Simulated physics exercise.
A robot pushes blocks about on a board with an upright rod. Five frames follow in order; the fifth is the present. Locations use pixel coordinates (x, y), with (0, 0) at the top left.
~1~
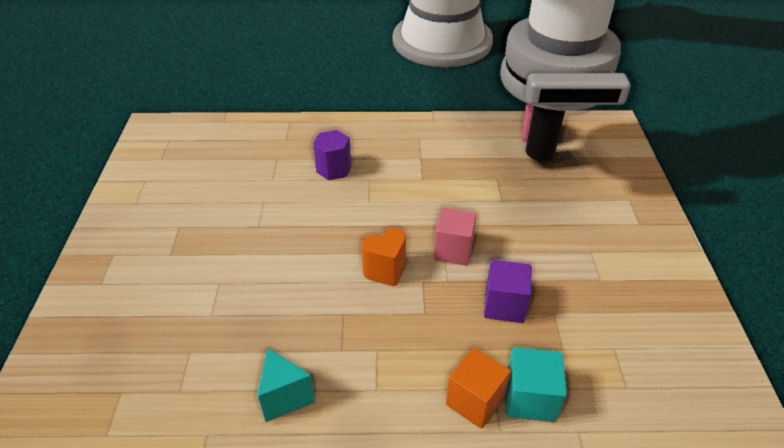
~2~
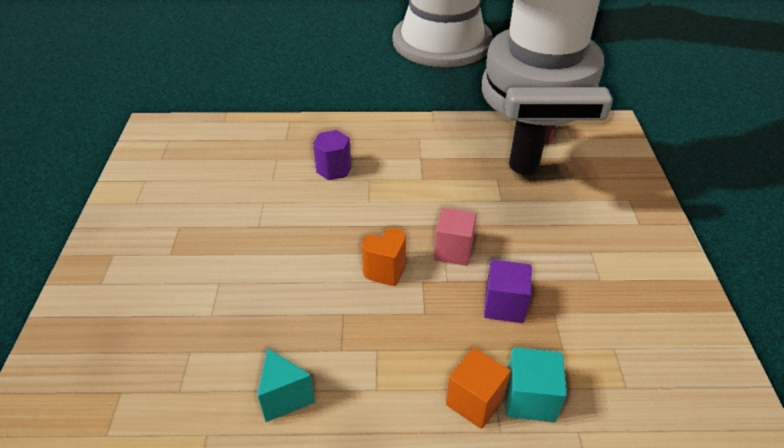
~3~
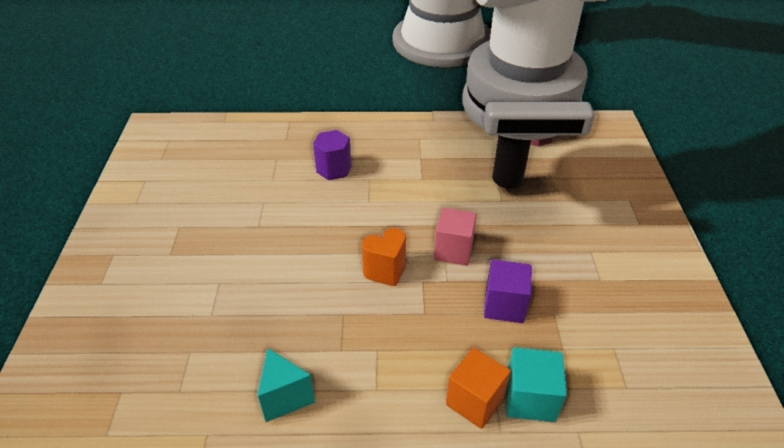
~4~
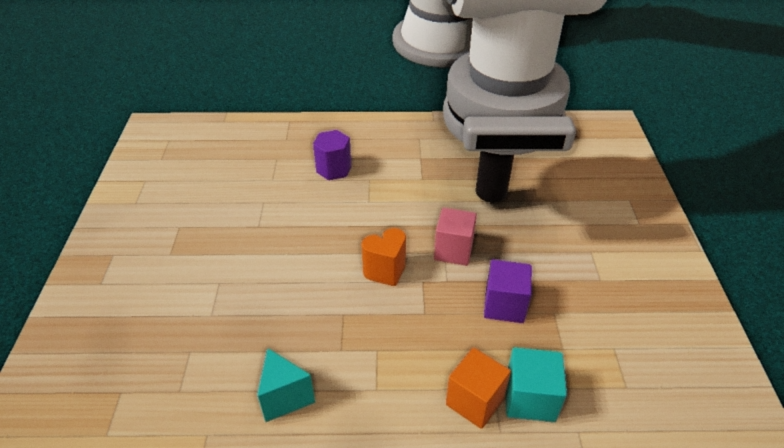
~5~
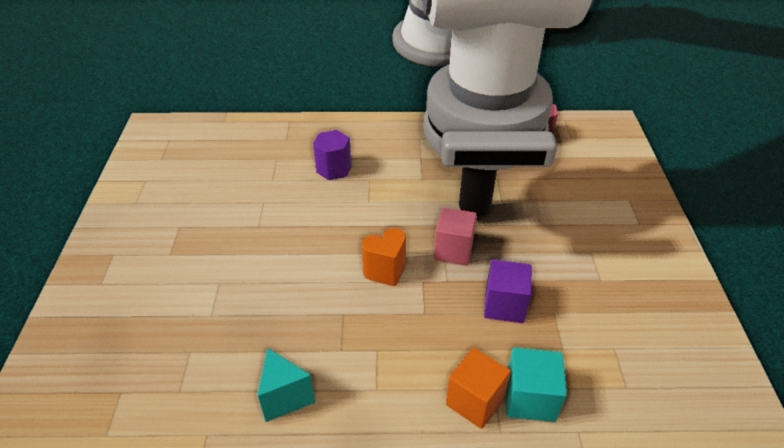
A robot arm's black upright rod moves steadily down and left from the top right of a wooden board, drawing close behind the pink block, while the orange heart-shaped block and the purple and teal blocks stay still.
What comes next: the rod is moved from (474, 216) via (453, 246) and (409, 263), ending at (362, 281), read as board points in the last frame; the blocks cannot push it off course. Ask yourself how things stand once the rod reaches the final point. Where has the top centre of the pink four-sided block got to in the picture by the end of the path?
I'd place it at (414, 264), taking the centre of its top.
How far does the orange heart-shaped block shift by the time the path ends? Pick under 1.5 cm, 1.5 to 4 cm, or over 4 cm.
I reckon it covers more than 4 cm.
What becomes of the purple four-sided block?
Once the path is done, it remains where it sat before.
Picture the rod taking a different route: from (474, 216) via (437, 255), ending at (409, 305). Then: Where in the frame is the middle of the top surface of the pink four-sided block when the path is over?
Pixel (431, 304).
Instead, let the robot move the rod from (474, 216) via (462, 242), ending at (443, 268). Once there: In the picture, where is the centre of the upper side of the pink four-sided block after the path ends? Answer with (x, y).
Answer: (422, 260).
On the path given first. One third of the way, rod (454, 236); pink four-sided block (438, 239).
Two thirds of the way, rod (409, 253); orange heart-shaped block (372, 248); pink four-sided block (416, 261), turned 25° anticlockwise.
At the end, rod (361, 271); orange heart-shaped block (325, 270), turned 20° anticlockwise; pink four-sided block (414, 264), turned 35° anticlockwise; purple four-sided block in place.
